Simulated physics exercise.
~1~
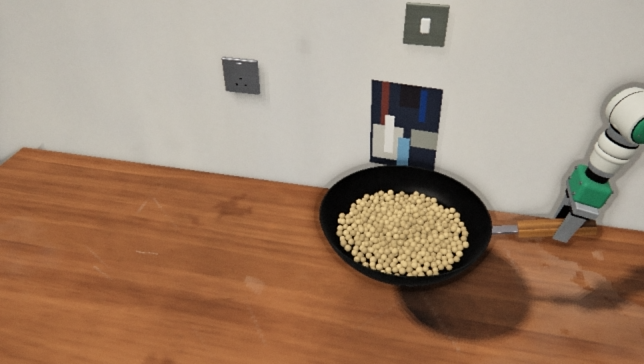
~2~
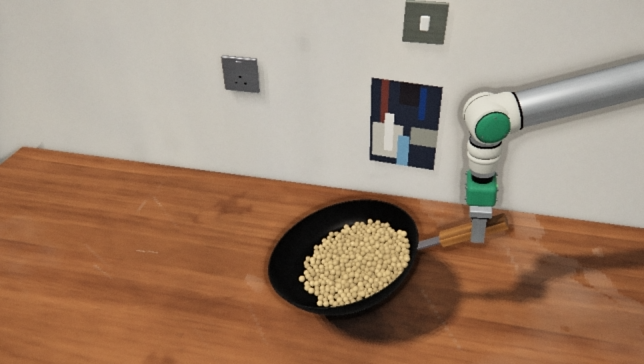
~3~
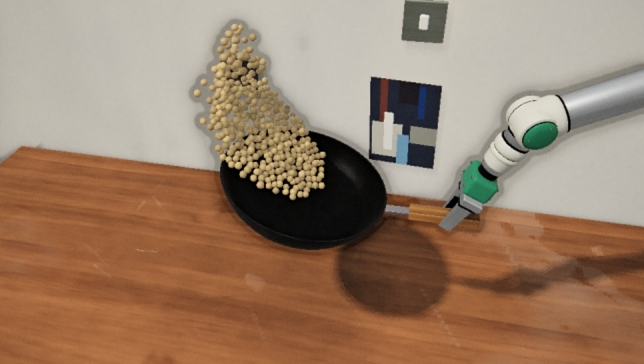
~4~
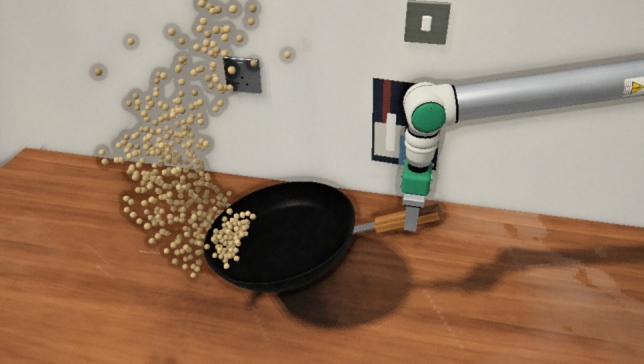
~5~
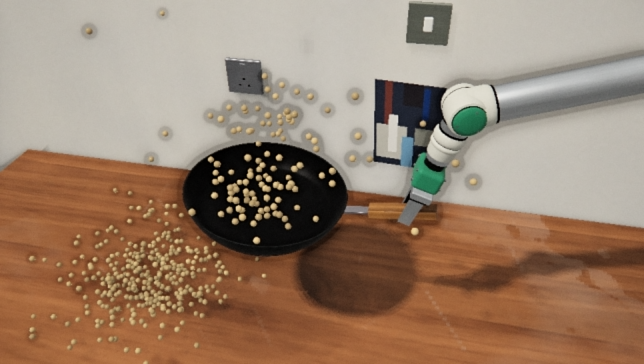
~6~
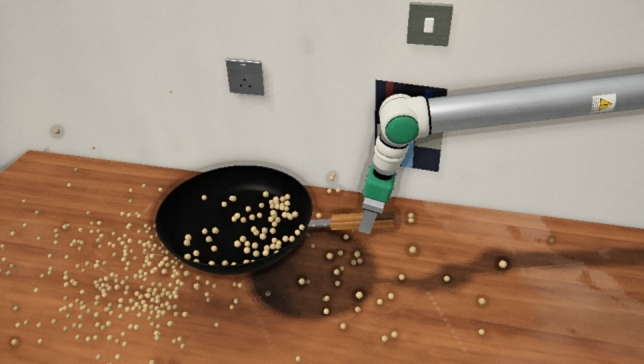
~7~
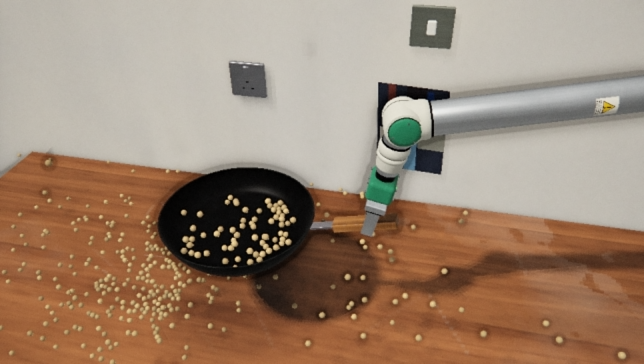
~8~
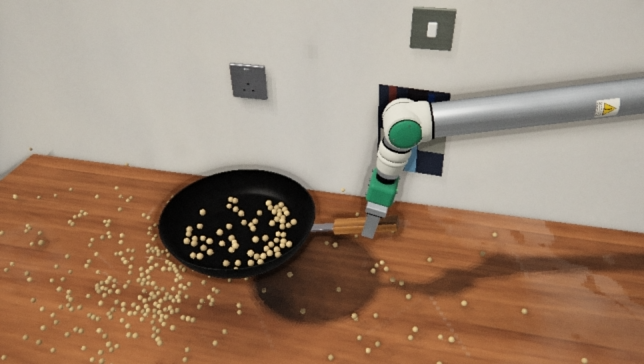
We see a robot arm holding a black frying pan full of small pale beads above a wooden table; it swings the pan left and tosses them up, and most scatter across the table while a small share ends up in the level, still pan.
